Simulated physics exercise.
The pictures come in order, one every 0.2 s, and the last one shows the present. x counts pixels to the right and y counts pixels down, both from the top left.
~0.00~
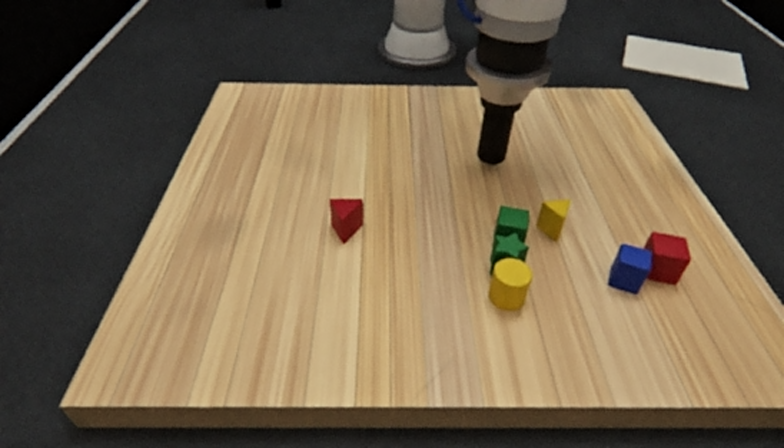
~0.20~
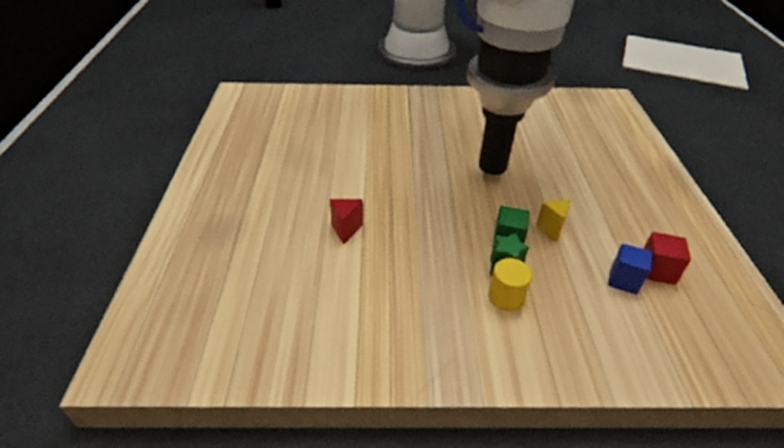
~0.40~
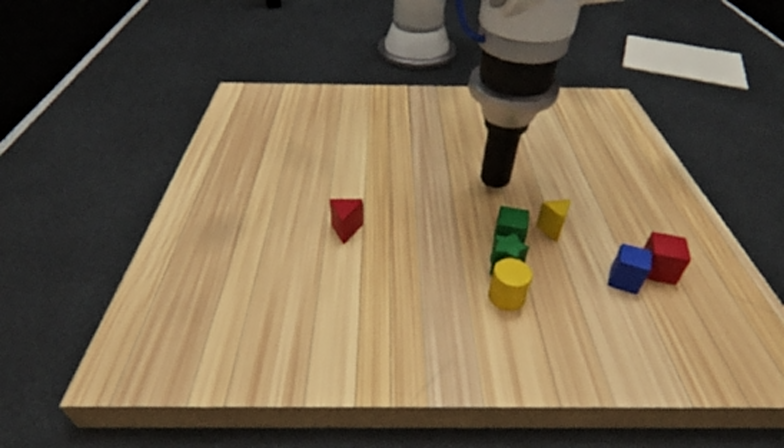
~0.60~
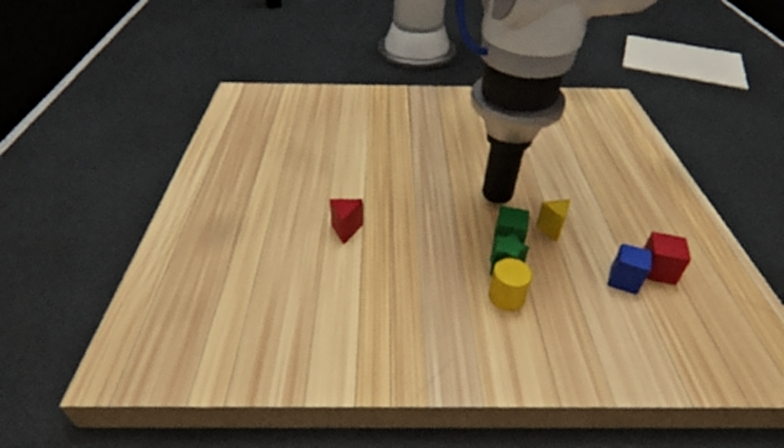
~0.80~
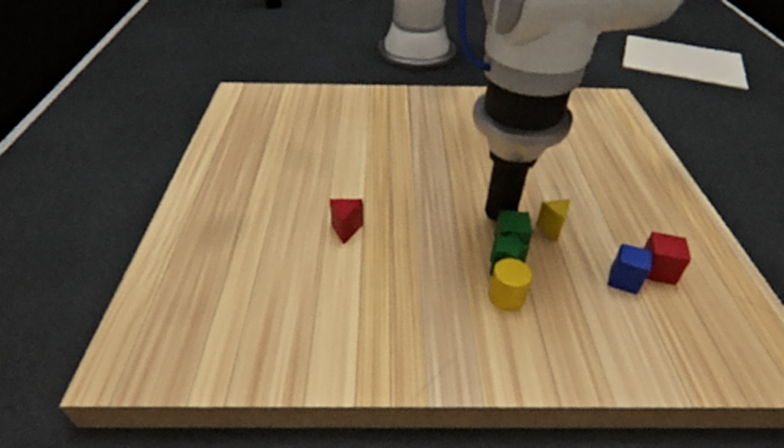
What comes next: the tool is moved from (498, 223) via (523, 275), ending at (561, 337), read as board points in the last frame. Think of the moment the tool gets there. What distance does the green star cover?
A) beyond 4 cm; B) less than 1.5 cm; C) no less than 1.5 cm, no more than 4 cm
A - beyond 4 cm.
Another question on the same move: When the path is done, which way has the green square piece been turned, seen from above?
Its spin: Anticlockwise.
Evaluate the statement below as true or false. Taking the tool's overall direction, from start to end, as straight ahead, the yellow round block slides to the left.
My answer: False.
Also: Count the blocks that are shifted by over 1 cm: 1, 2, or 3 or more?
My answer is three or more.
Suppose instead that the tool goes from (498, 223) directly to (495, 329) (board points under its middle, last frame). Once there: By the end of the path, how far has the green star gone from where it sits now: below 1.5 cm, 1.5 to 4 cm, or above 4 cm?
Travel: Beyond 4 cm.
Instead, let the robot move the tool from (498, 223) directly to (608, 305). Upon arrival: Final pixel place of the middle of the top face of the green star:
Most likely (523, 260).
On the path given first. One third of the way, tool at (515, 246); green star at (518, 258), turned 65° clockwise; yellow round block at (510, 281); green square piece at (547, 250), turned 45° anticlockwise.
Two thirds of the way, tool at (539, 284); green star at (528, 290), turned 115° clockwise; yellow round block at (497, 299); green square piece at (582, 280), turned 90° anticlockwise.
At the end, tool at (565, 327); green star at (534, 312), turned 165° clockwise; yellow round block at (495, 302); green square piece at (593, 286), turned 105° anticlockwise; yellow triangular block in place.
